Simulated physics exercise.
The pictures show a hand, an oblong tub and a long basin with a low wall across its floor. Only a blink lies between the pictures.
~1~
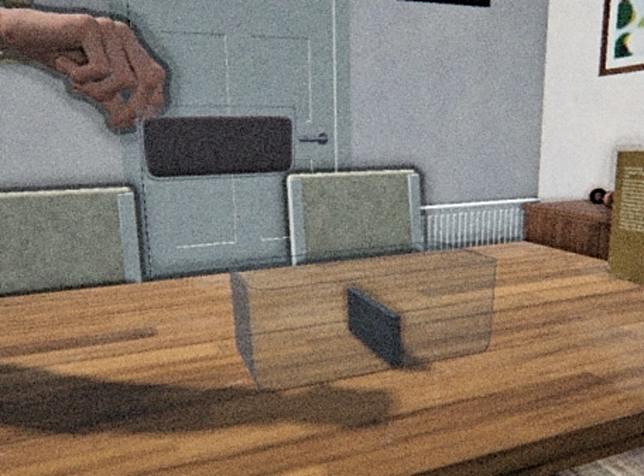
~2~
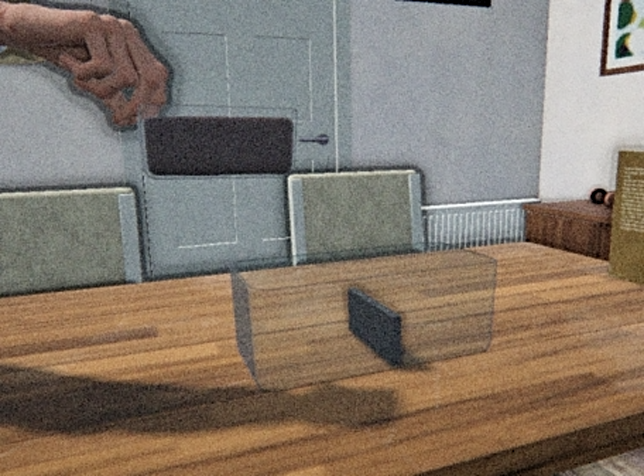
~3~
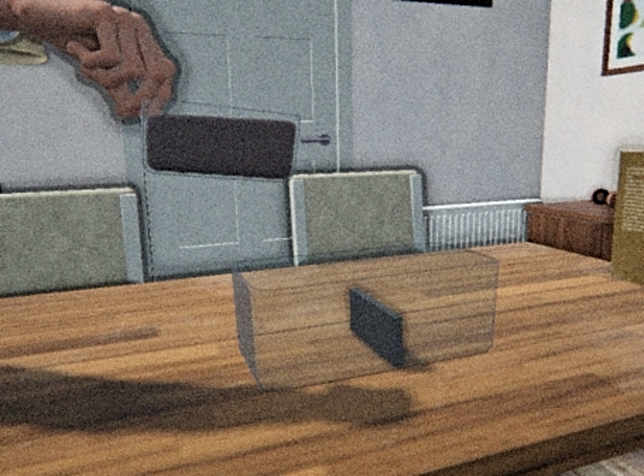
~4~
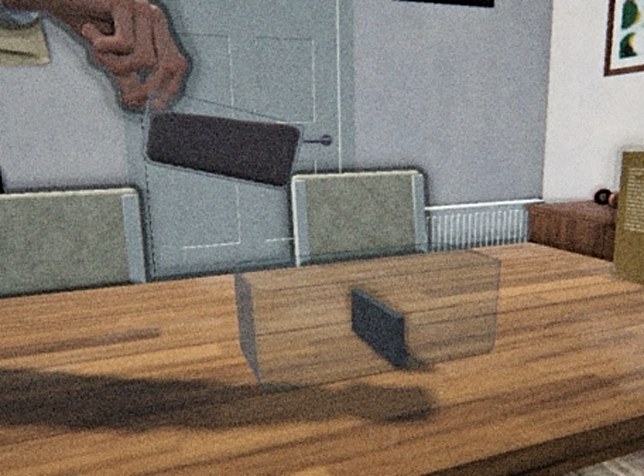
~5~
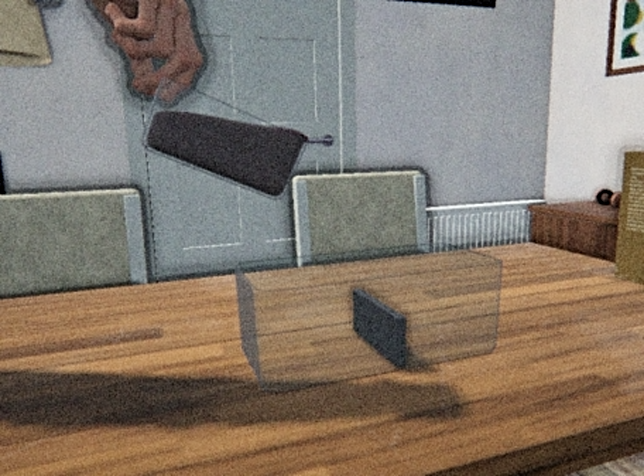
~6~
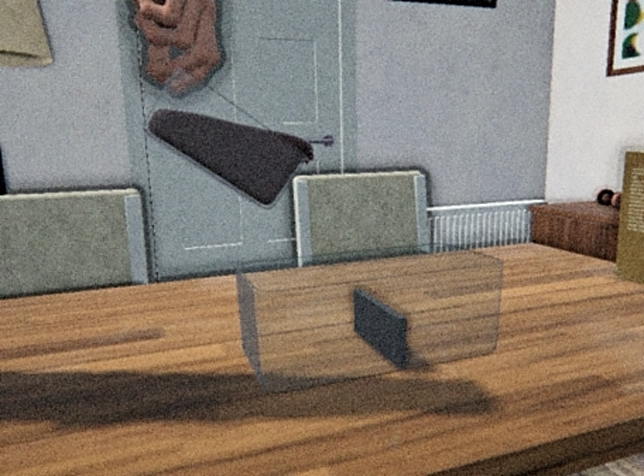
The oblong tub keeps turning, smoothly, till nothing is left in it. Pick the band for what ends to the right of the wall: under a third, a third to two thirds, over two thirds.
It comes to less than a third.
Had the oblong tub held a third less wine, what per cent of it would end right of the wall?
About 5 per cent.
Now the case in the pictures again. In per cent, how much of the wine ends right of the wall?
It comes to 10 per cent or so.
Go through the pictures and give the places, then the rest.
Tilt 0°; pouring edge (284, 112); surface from (140, 121) to (281, 120); the long basin's rim runs from (239, 277) to (467, 252); the wall's top is at (372, 302), in the first frame.
Tilt 2°; pouring edge (285, 114); surface from (141, 120) to (282, 121), in the second frame.
Tilt 6°; pouring edge (289, 120); surface from (144, 119) to (285, 124), in the third frame.
Tilt 14°; pouring edge (293, 130); surface from (149, 116) to (290, 128), in the fourth frame.
Tilt 24°; pouring edge (295, 144); surface from (151, 116) to (292, 136); 2 per cent is over the edge, in the fifth frame.
Tilt 36°; pouring edge (294, 159); surface from (148, 115) to (275, 138); 8 per cent is over the edge, in the sixth frame.
A moment on, the oblong tub is tipped on its side and 14 per cent is still to pour, 36 is left of the wall and 0 right of it.
Next, the oblong tub is tipped right over and 3 per cent is still to pour, 78 is left of the wall and 1 right of it.
Then the oblong tub is tipped right over and 0 per cent is still to pour, 82 is left of the wall and 7 right of it.
Later the oblong tub is tipped right over and 0 per cent is still to pour, 83 is left of the wall and 8 right of it.
Finally, 83 per cent lies left of the wall, 8 right of it and 9 outside.
